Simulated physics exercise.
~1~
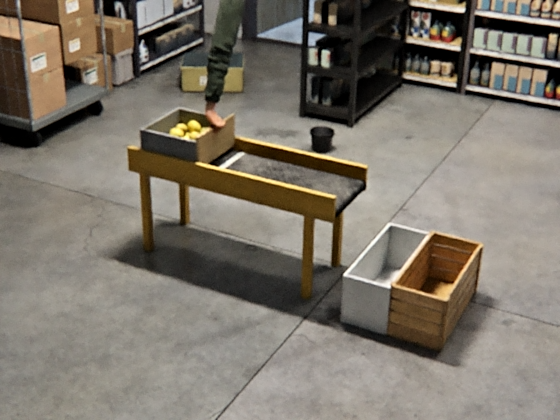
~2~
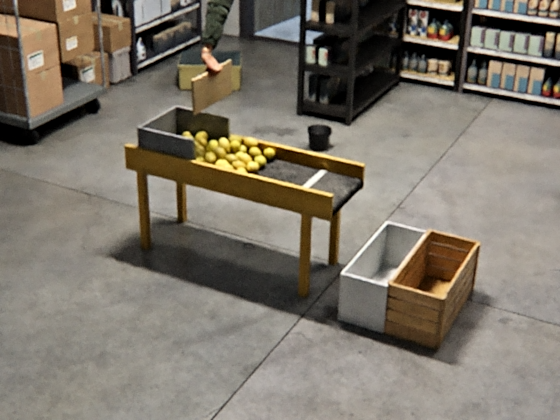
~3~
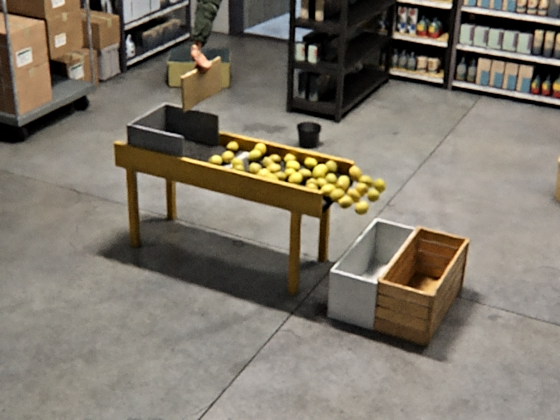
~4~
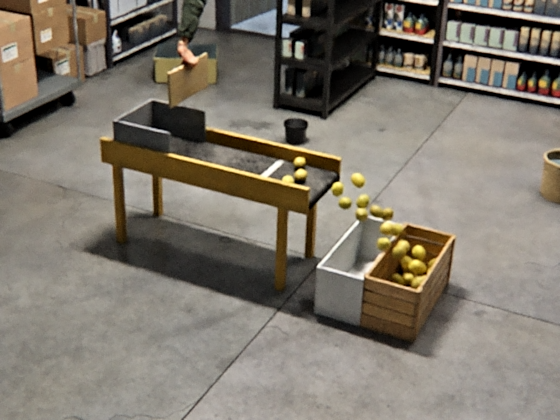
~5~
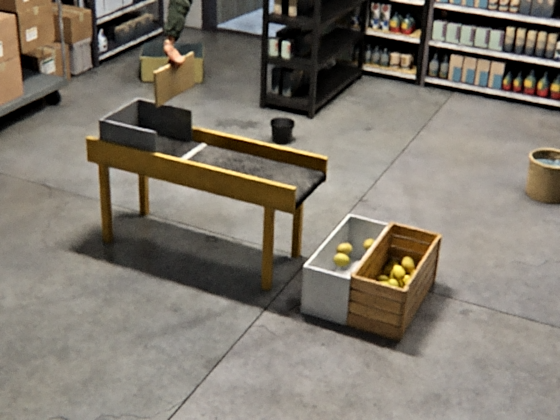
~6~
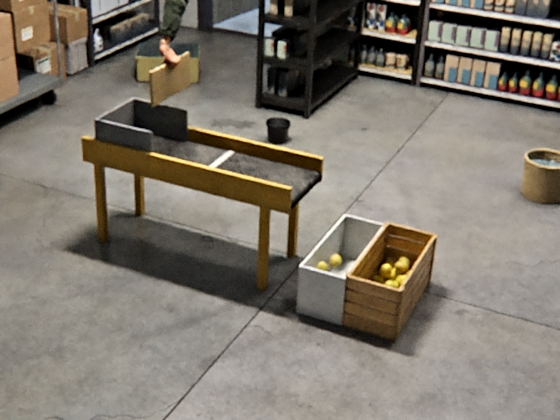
At first, yellow lemons sit in a grey pen at the left end of a yellow-sided table, and a hand reaches down to the panel closing the pen. The hand lifts the panel straight up, and the lemons spread out to the right along a dark belt with a white stripe. They stream off the far end in a loose arc towards two boxes on the floor. Most drop into the wooden box, while the last ones tumble off behind them. In the end, the belt is empty, the hand still holds the panel up, and just a few lemons lie in the white box.
